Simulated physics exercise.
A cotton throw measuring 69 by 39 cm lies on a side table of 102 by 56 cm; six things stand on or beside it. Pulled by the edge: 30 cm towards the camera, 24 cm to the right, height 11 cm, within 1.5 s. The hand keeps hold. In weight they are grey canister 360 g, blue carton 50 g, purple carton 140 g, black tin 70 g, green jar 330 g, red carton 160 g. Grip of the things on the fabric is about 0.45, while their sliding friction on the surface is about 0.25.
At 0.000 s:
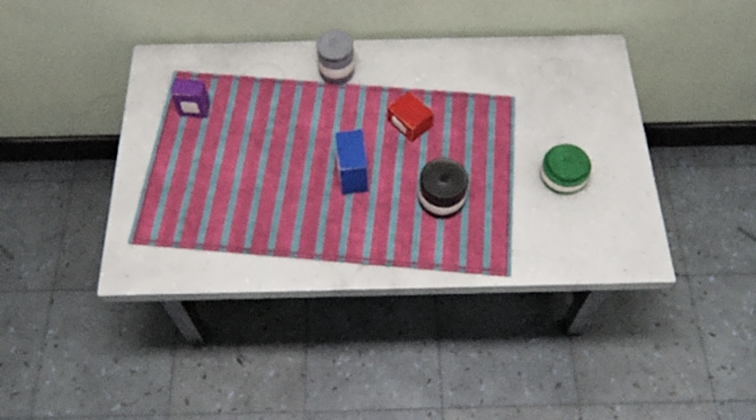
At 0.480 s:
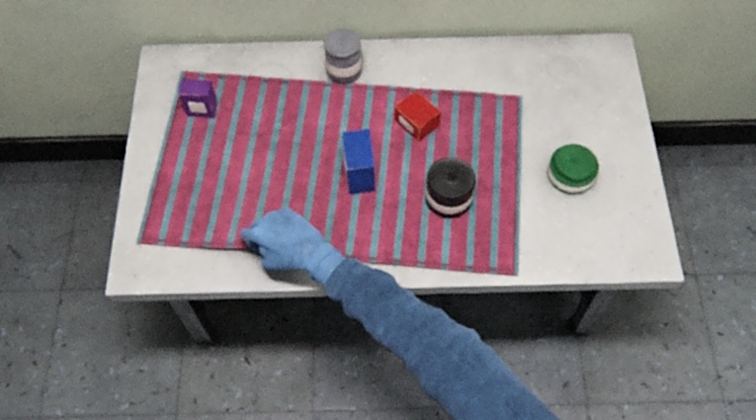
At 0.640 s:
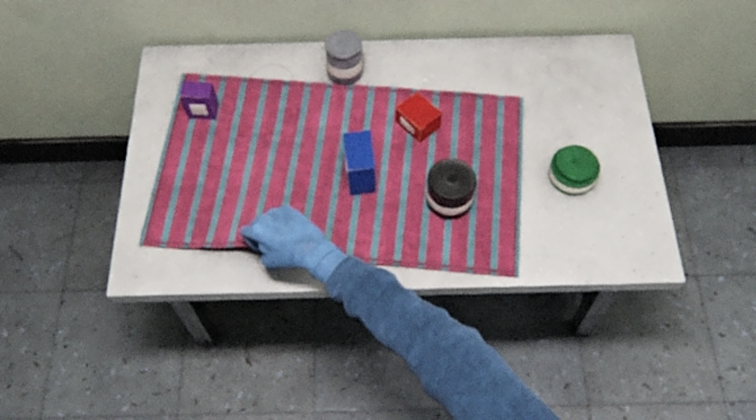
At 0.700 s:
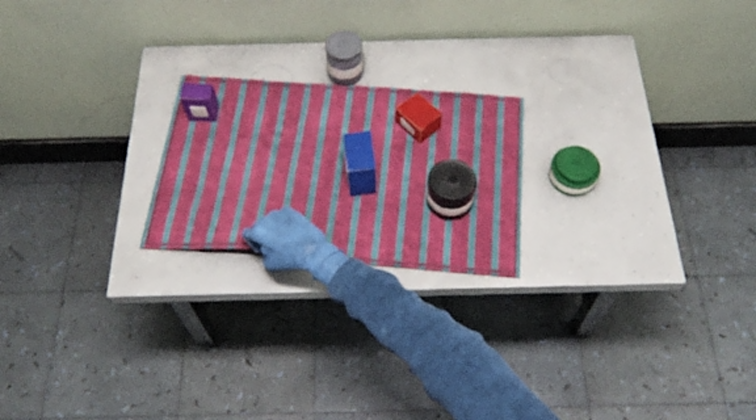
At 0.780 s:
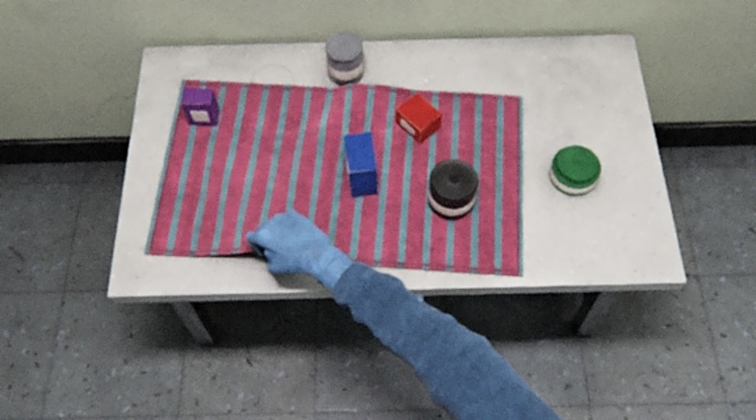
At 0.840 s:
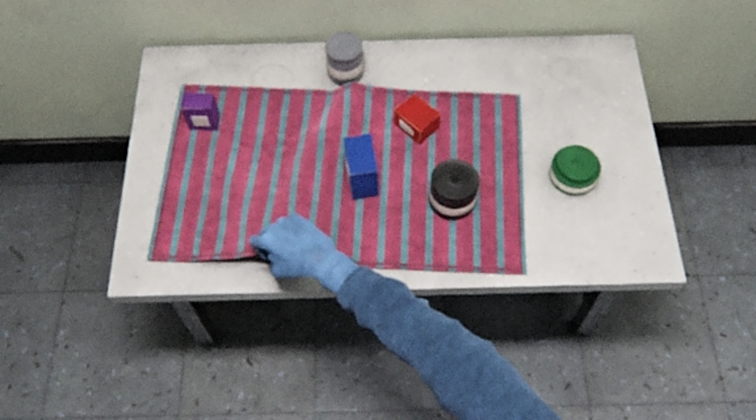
On a white side table, a gloved hand reaches in, grips the near edge of a striped cotton throw and pulls it slightly toward the viewer, shifting the purple carton a little, while the gray and green jars stay put.
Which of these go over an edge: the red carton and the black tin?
The red carton is on; the black tin is on.
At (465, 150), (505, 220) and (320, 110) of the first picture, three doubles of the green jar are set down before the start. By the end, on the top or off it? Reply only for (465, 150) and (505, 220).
Going through them in turn, one survives up there and then one survives up there.
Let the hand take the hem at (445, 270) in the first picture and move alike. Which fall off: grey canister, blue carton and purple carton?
Log - grey canister: Still on top; blue carton: Off the top; purple carton: Off the top.
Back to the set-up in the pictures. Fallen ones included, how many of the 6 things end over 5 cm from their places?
I make it 4.
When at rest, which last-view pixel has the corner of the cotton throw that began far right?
That corner ends up near pixel (434, 133) in the last view.
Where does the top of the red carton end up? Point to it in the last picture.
The top ends up close to (382, 210) in the last picture.
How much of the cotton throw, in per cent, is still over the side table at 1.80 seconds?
I'd say close to 60 per cent of it.
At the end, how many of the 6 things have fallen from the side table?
I count 1.
After 1.2 s, 95 % of the cotton throw is still over the top; red carton 4 cm off its start, black tin 2 cm off its start, purple carton 13 cm off its start.
After 1.5 s, 80 % of the cotton throw is still over the top; red carton 11 cm off its start, black tin 4 cm off its start, purple carton 26 cm off its start.
After 1.8 s, 60 % of the cotton throw is still over the top; red carton 18 cm off its start at (384, 188), black tin 9 cm off its start at (473, 223), purple carton 38 cm off its start at (263, 253).
After 2.1 s, 50 % of the cotton throw is still over the top; red carton 22 cm off its start, black tin 13 cm off its start, purple carton on its side, 47 cm off its start.
After 3.7 s, 50 % of the cotton throw is still over the top; red carton 23 cm off its start at (382, 210), black tin 13 cm off its start at (476, 241), purple carton over the edge, blue carton on its side, 23 cm off its start at (420, 271).
